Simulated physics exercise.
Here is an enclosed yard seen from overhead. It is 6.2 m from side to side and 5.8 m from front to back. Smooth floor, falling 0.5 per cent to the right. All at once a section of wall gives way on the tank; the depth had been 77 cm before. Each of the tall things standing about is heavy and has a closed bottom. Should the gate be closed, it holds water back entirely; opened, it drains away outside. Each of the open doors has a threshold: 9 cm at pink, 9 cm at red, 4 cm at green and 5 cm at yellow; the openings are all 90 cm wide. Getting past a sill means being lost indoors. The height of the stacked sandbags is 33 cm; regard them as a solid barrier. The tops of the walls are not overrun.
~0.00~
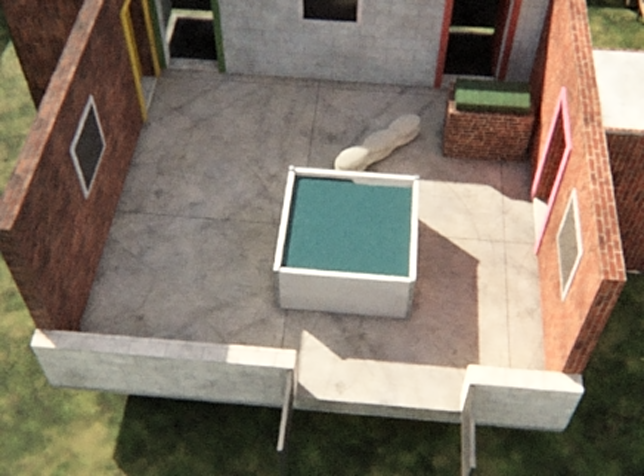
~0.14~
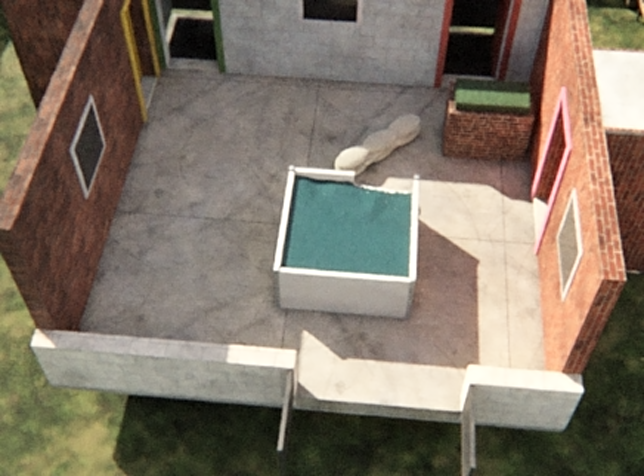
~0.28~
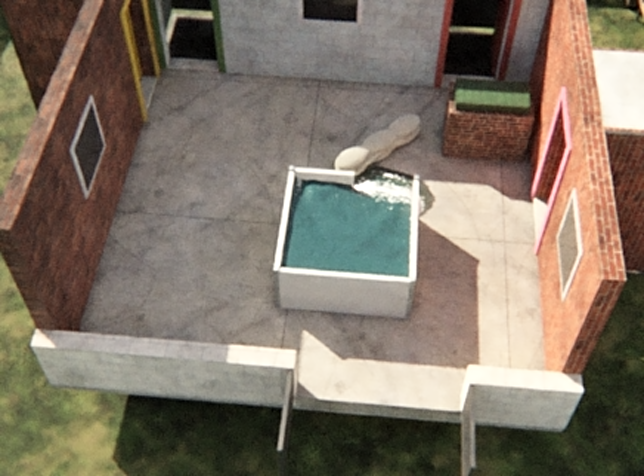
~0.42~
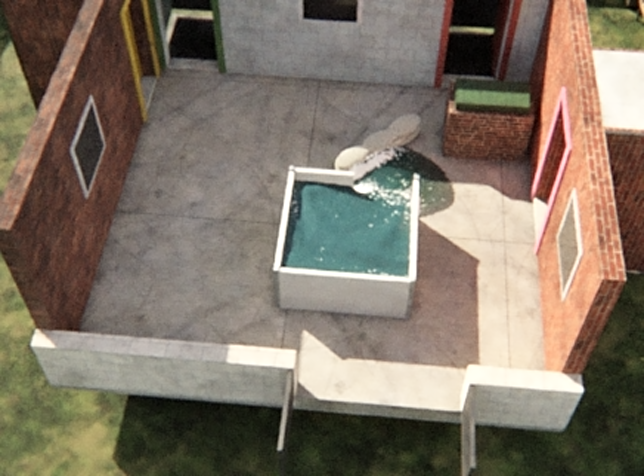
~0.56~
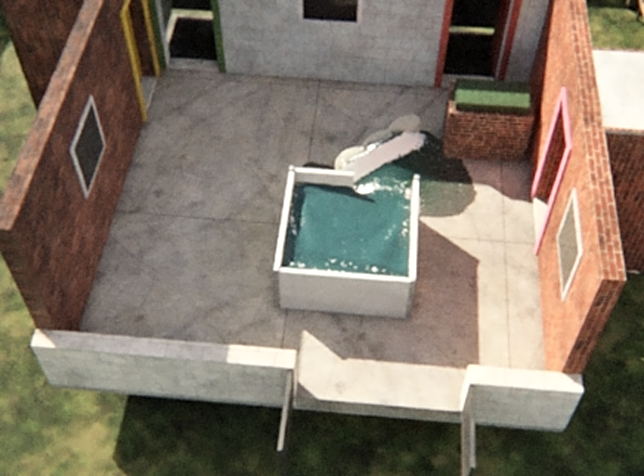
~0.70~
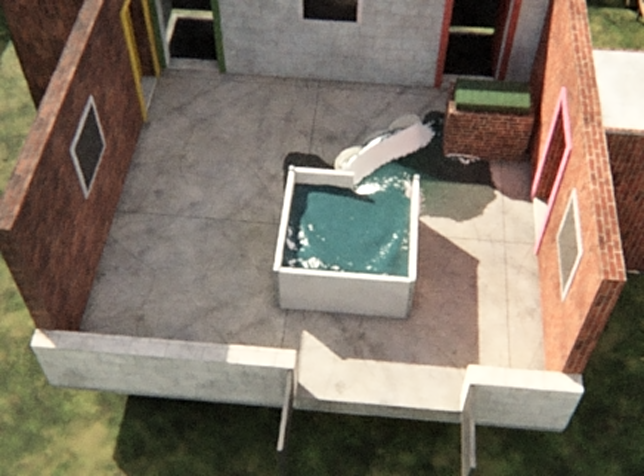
Teal water breaks through the far wall of a square white tank in a paved yard, seen from above by a still camera. Brick walls stand left and right, with yellow, green, red and pink trim around openings, and pale sandbags and a brick planter lie behind the tank. The water surges out foaming, strikes the sandbags, and spreads darkly across the floor toward the planter.
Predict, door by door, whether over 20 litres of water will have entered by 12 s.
Prediction: At the pink door, over 20 litres will have entered. At the red door, over 20 litres will have entered. At the green door, over 20 litres will have entered. At the yellow door, over 20 litres will have entered.
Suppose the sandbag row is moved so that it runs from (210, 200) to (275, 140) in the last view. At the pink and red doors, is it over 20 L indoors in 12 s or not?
So the pink door comes out low enough while the red door comes out too high.
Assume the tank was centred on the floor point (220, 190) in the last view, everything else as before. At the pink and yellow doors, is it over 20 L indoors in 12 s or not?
Result - pink door does not exceed it, yellow door exceeds it.
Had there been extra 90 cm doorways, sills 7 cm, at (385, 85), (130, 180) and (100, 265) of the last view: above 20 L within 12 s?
Check each in turn: The first succeeds, the second fails, the third fails.
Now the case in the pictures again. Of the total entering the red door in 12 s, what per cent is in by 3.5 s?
65 percent or so by then.
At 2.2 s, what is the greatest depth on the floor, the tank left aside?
Peak depth: Approx. 43 cm.
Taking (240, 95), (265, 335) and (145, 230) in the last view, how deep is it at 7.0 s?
Depths: About 2, 1 and 5 centimetres.
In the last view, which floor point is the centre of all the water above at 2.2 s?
Around (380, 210).
After 1.4 s water covers 20 % of the floor and is deepest (56 cm) near (434, 148); pink door not reached, red door 12 cm at the sill, 13 L in, green door not reached, yellow door not reached.
After 2.2 s water covers 30 % of the floor and is deepest (43 cm) near (434, 156); pink door 11 cm at the sill, 0 L in, red door 19 cm at the sill, 60 L in, green door not reached, yellow door not reached.
After 3.5 s water covers 60 % of the floor and is deepest (30 cm) near (434, 156); pink door 14 cm at the sill, 17 L in, red door 13 cm at the sill, 104 L in, green door 3 cm at the sill, 0 L in, yellow door 11 cm at the sill, 4 L in.
After 7.0 s water covers 85 % of the floor and is deepest (15 cm) near (528, 180); pink door 9 cm at the sill, 48 L in, red door 13 cm at the sill, 157 L in, green door 6 cm at the sill, 14 L in, yellow door 8 cm at the sill, 59 L in.
After 12.0 s water covers 95 % of the floor and is deepest (8 cm) near (522, 99); pink door 6 cm at the sill, 50 L in, red door 6 cm at the sill, 164 L in, green door 6 cm at the sill, 46 L in, yellow door 6 cm at the sill, 76 L in.
